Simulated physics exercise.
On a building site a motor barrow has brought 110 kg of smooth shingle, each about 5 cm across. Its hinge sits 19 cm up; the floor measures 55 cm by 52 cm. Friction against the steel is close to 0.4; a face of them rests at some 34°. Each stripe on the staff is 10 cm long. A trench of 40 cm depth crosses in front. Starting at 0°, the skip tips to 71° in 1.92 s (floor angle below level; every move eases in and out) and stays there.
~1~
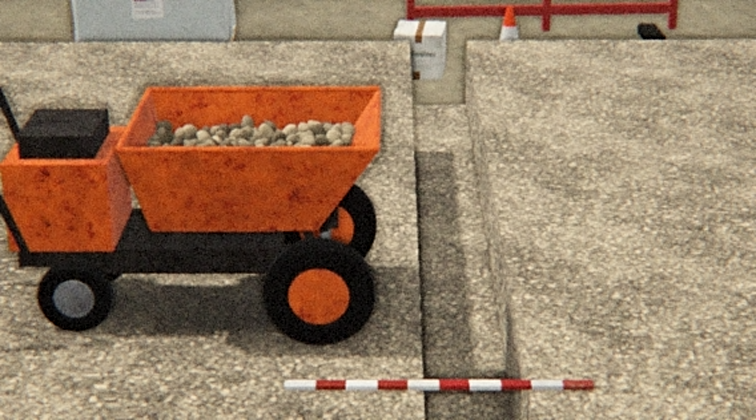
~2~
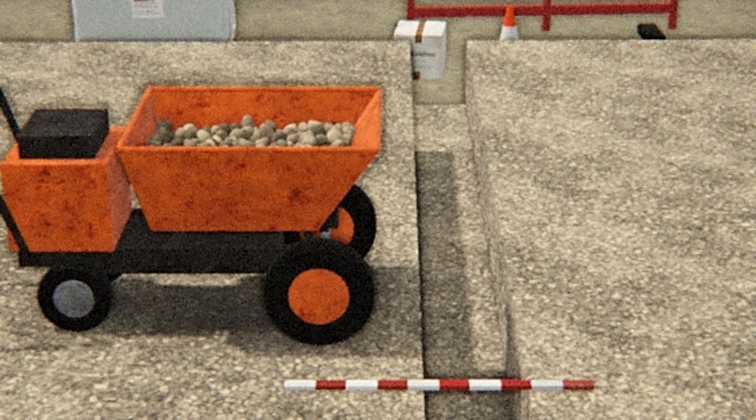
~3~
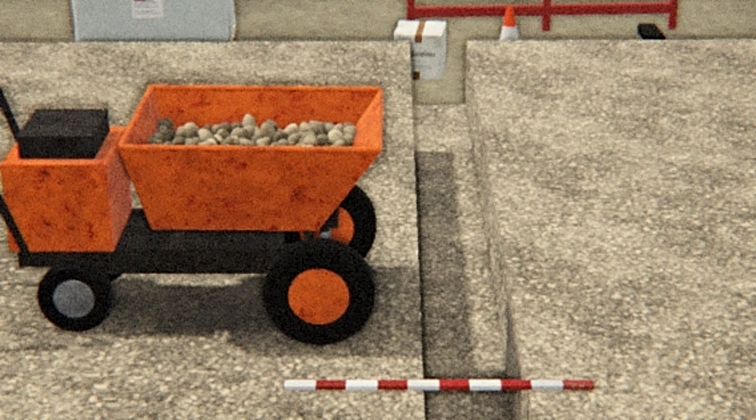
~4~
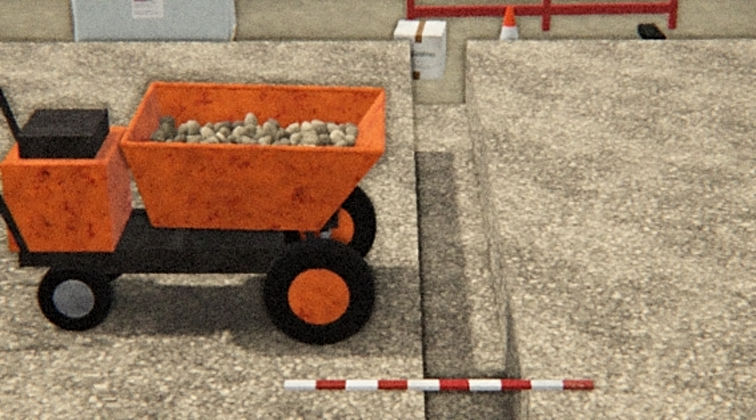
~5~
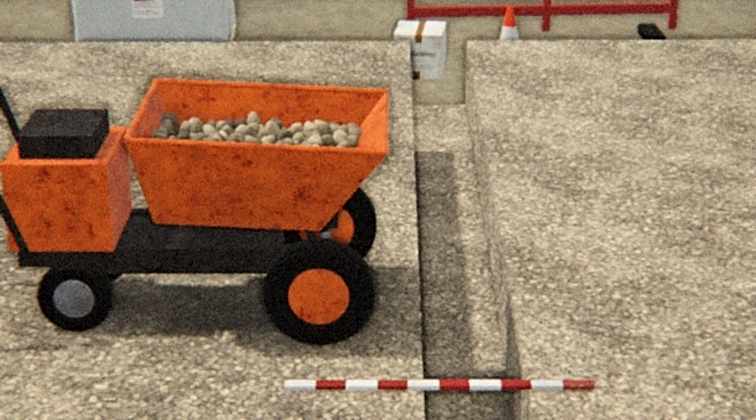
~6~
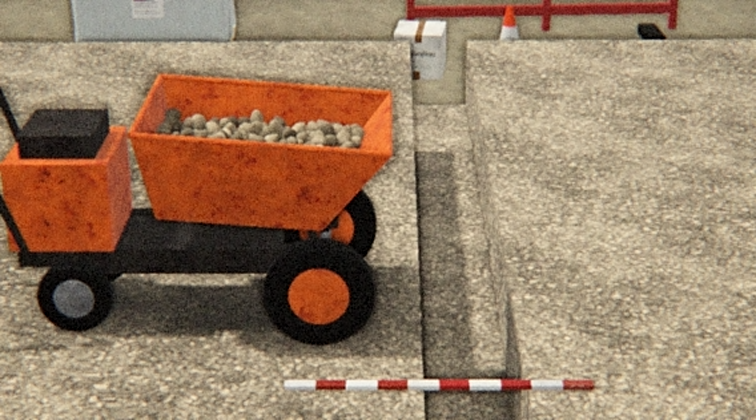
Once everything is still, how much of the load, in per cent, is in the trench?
Close to 51 in a hundred.
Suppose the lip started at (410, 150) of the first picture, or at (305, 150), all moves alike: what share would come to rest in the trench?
About 30 and 100 per cent.
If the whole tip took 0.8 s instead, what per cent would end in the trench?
Then about 40 per cent.
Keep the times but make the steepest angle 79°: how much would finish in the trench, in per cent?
In that case some 50 per cent.
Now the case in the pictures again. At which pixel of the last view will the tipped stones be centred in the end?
Around (506, 367).
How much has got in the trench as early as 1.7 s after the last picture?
Some 15 per cent.
Then, 1.1 s after the last picture the floor is at 60°, 99 % in the skip, 1 % in the trench; the foremost stones are at (502, 249).
Then, 1.7 s after the last picture the floor is at 71°, 46 % in the skip, 16 % in the trench, 38 % past the trench; the foremost stones are at (671, 302).
Then, 2.1 s after the last picture the floor is at 71°, 21 % in the skip, 29 % in the trench, 50 % past the trench; the foremost stones are past the picture's edge.
Then, 4.0 s after the last picture the floor is at 71°, 0 % in the skip, 51 % in the trench, 49 % past the trench; the foremost stones are past the picture's edge.
